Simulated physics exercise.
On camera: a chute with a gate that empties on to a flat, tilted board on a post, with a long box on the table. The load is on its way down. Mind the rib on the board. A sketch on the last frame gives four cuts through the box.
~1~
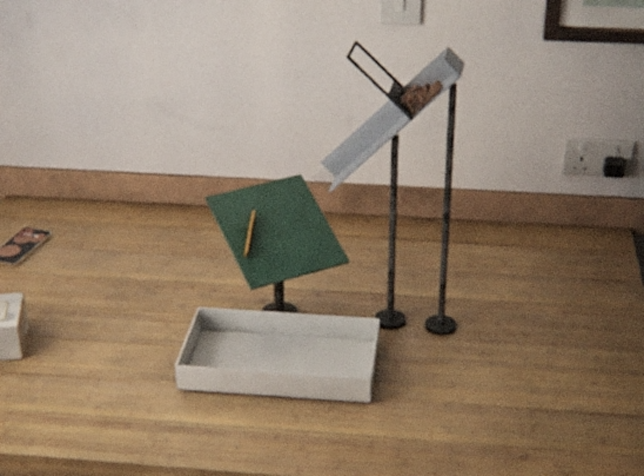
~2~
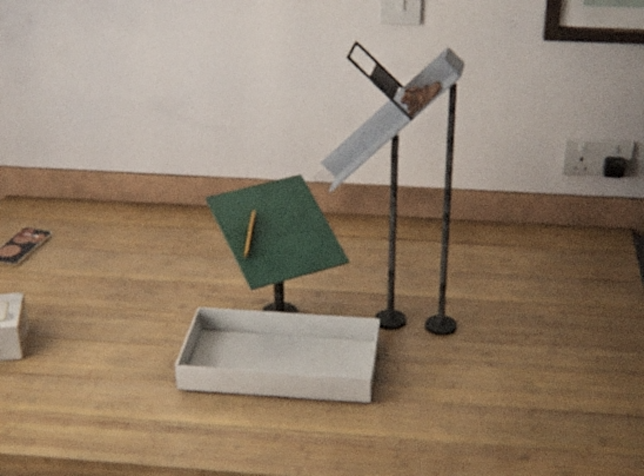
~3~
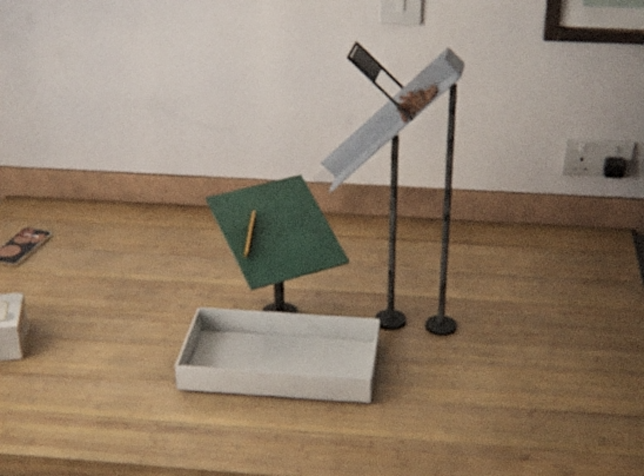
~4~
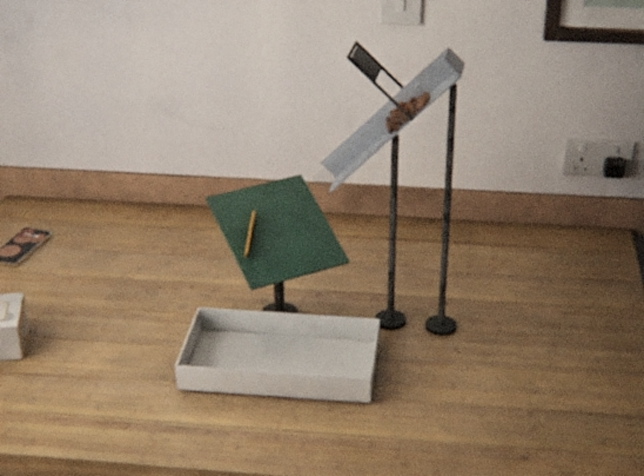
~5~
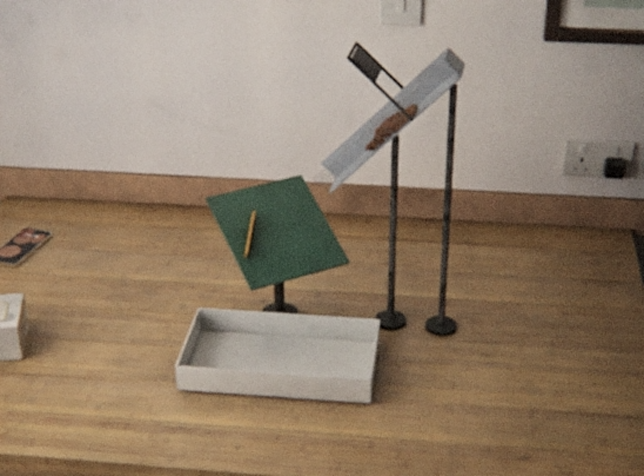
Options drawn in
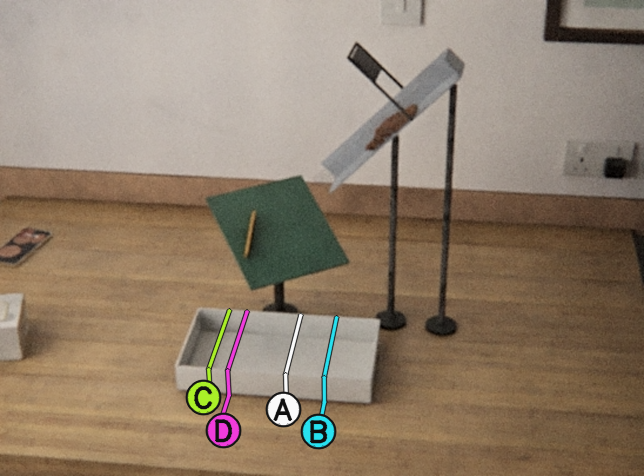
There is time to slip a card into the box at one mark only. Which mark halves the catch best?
A works best here.
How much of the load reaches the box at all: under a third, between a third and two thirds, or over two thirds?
Over two thirds.
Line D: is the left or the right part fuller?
More lands on the right.
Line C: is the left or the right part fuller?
More lands on the right.
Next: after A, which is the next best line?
It is B.
On the marked copy, line A crosses the front rim at (285, 373); line B crosses the front rim at (324, 376); line C crosses the front rim at (208, 368); line D crosses the front rim at (227, 369).
Choosing A, of what is caught, about half on the left of the divider, about half on the right.
Choosing B, of what is caught, most on the left of the divider, about a quarter on the right.
Choosing C, of what is caught, none on the left of the divider, all on the right.
Choosing D, of what is caught, none on the left of the divider, all on the right.
